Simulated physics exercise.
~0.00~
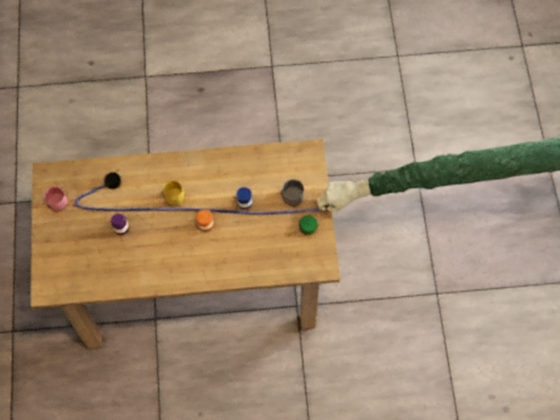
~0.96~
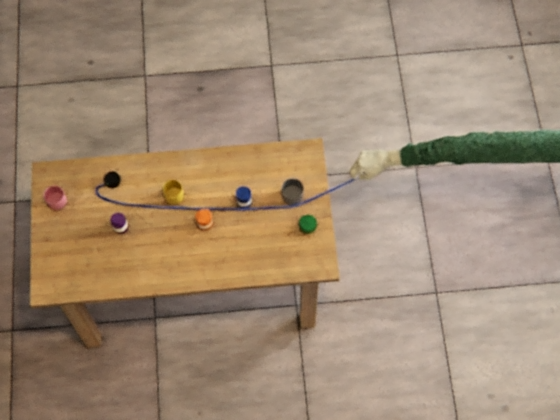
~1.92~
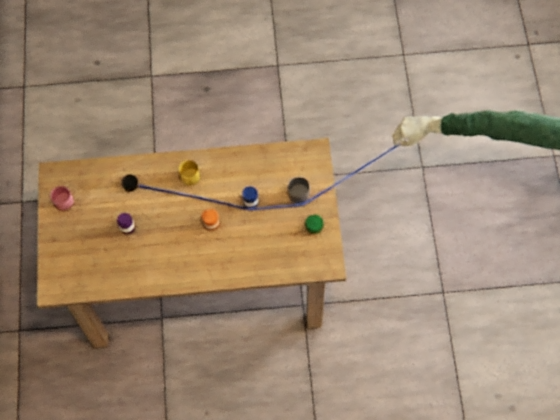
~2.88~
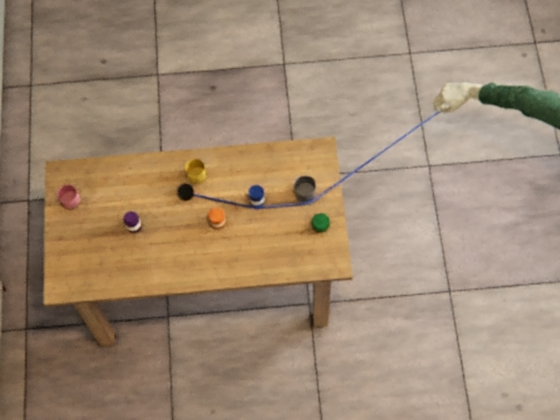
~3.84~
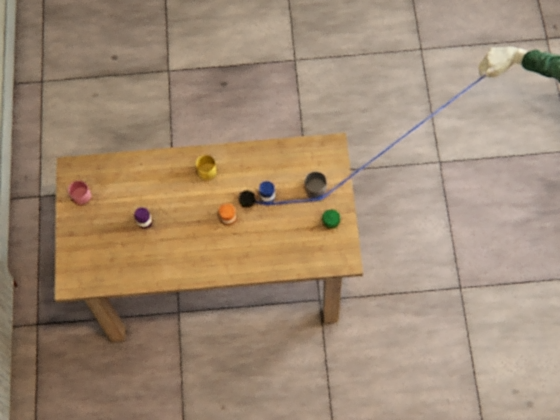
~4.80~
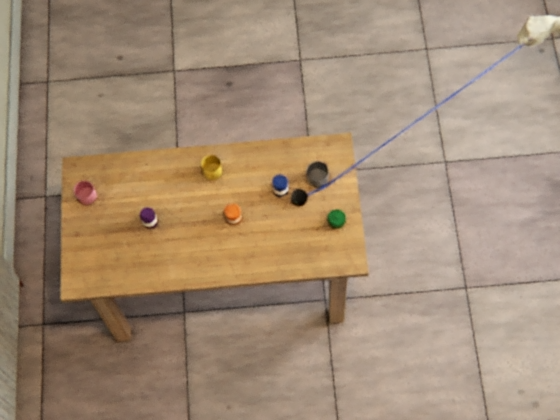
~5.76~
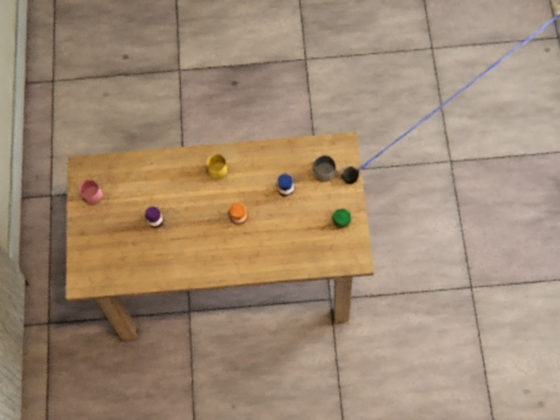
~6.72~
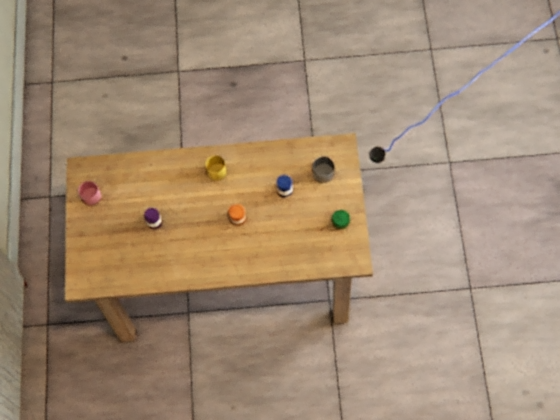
The clip opens on a wooden table holding seven small, colourful round containers, with a thin blue cord winding among them to a black round piece. A pale hand in a green sleeve draws the cord rightward, pulling its loop straight, and the black piece starts sliding as the yellow cup shifts slightly up. The piece passes above the orange tin, then slips by the blue tin and the grey cup, which both shift a little. The hand leaves view at the upper right. Finally, the black piece hangs off the table's right edge, while all seven containers remain on top.
